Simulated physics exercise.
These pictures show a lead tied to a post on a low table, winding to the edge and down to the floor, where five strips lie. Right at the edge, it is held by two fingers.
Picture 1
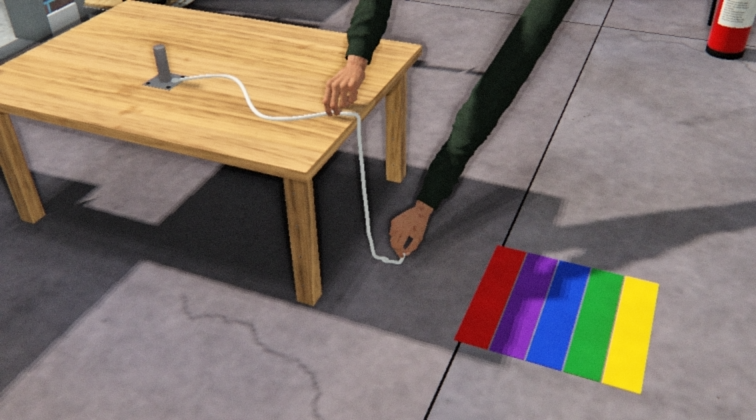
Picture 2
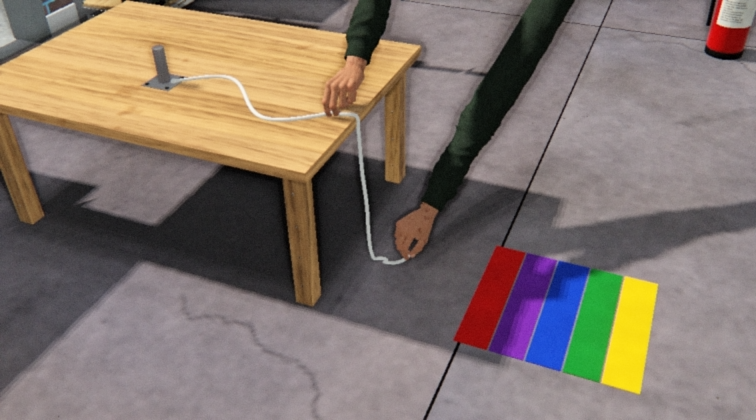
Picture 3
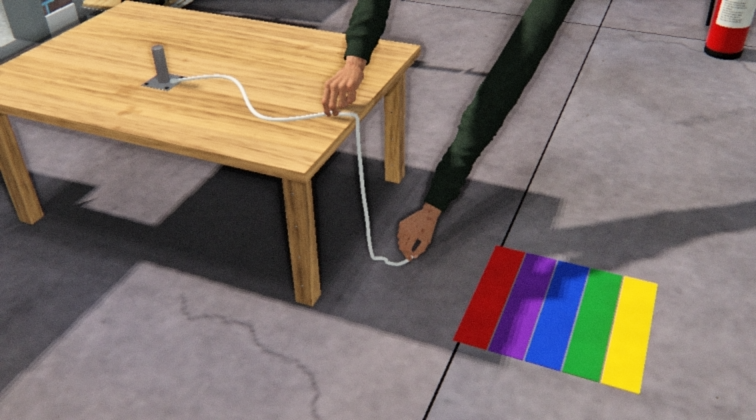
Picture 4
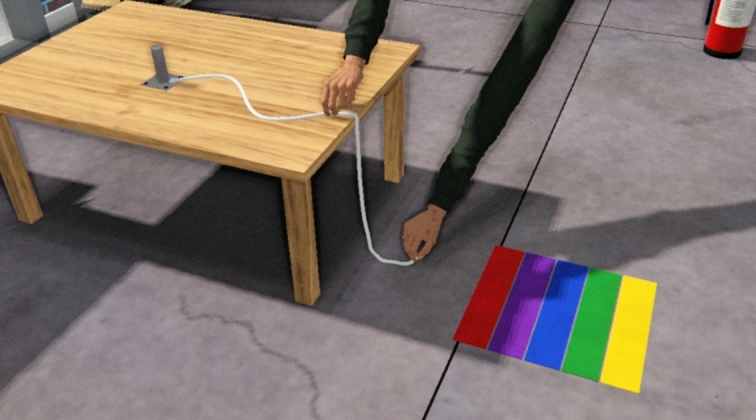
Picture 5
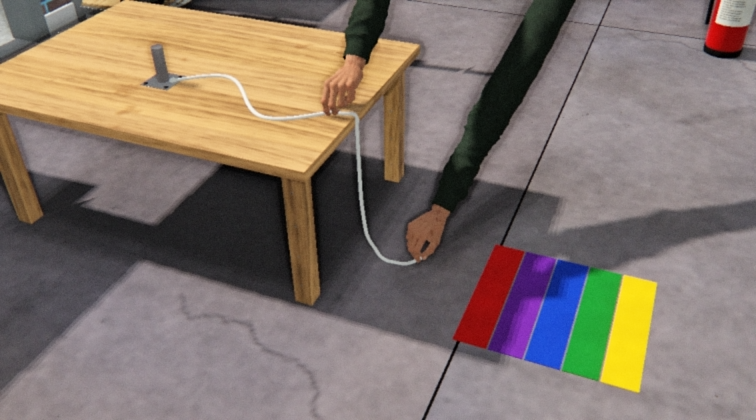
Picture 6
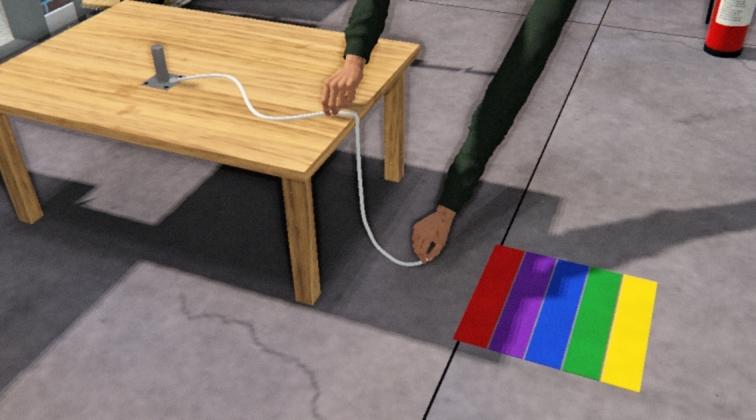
On a grey concrete floor, seen from above at an angle, a low wooden table stands at left. A white cord runs from a small grey post across the tabletop to two fingers at its edge, then hangs down near red, purple, blue, green and yellow strips at right. A second dark-sleeved arm's hand draws the cord's lower end slightly rightward, smoothing its bend, while the other hand stays still.
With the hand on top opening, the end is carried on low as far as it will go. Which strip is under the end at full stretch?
The blue strip.
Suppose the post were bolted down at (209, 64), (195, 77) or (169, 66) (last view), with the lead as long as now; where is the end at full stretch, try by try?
The first try gives about (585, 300), the second about (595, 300) and the third about (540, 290).
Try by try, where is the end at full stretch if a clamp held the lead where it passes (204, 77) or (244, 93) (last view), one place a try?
First try at (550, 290), second at (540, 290).
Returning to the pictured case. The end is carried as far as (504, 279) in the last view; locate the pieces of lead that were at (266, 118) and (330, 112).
The two spots arrive at (314, 107) and (359, 136).
A little later, end near (504, 279); over red.
Next, end near (540, 288); over purple.
When it is tight, end near (563, 294); over blue. The blue one.
